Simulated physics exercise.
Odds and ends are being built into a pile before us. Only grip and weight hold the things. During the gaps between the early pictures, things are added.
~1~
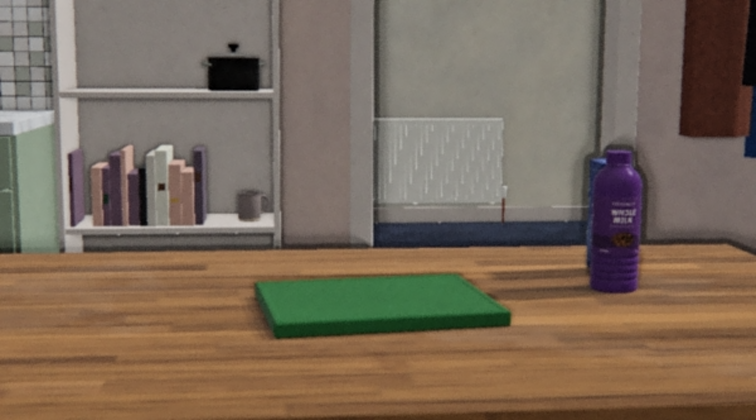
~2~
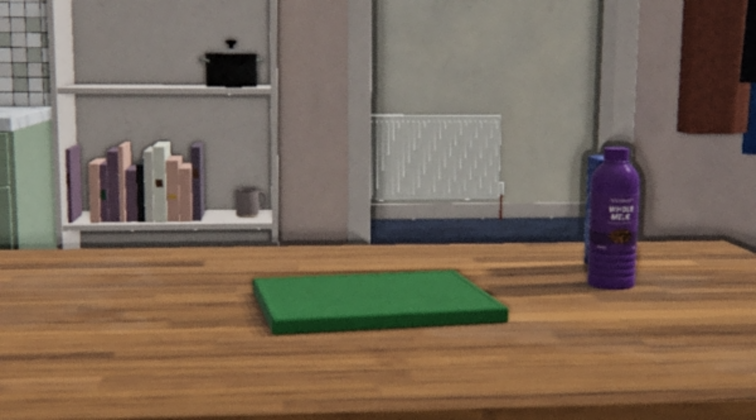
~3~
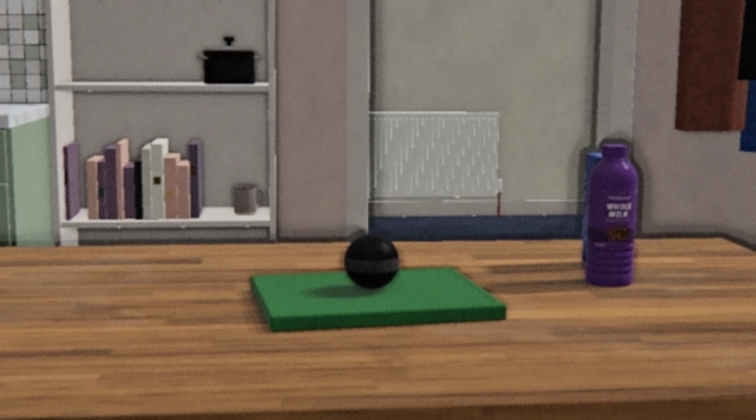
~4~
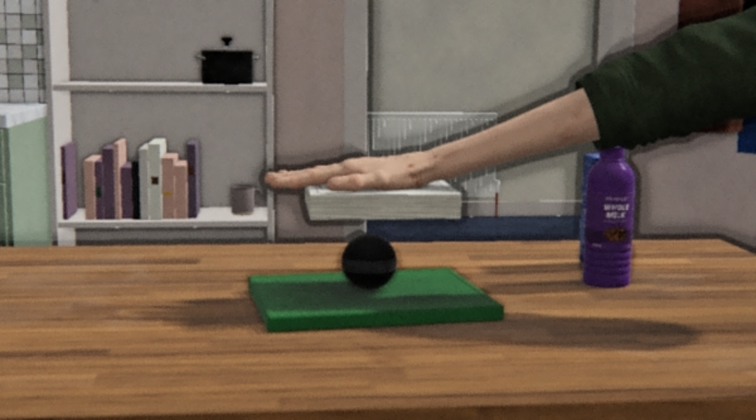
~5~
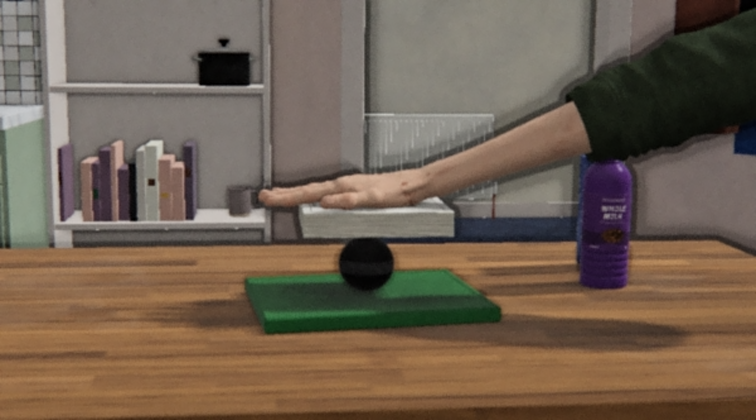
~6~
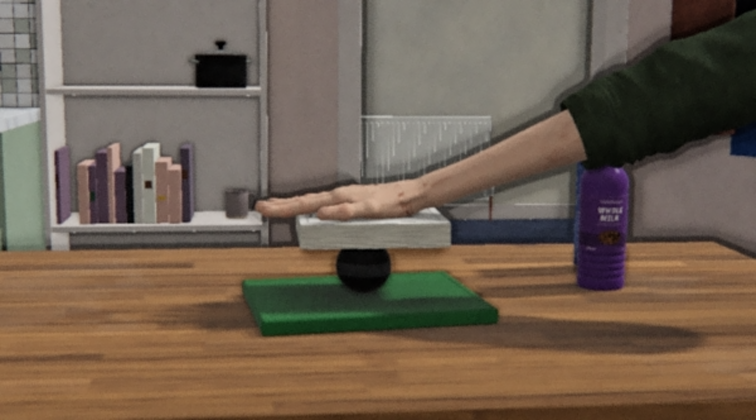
On a wooden kitchen table, a black ball appears on a green board, then a hand lowers a white book onto it.
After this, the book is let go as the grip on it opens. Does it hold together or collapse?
It collapses.
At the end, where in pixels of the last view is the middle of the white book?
Around (422, 241).
Then, 0.40 s after the last picture, white book tipped 33° from how it was near (391, 231).
Then, 0.50 s after the last picture, white book tipped 43° from how it was near (414, 236); black ball rolled a little.
Then, 0.60 s after the last picture, white book tipped 37° from how it was near (417, 240); black ball rolled a little.
At rest, tipped over in the pile, white book; the other 4 in place. Seen from the same camera at the end, white book near (421, 241). The pile comes apart.
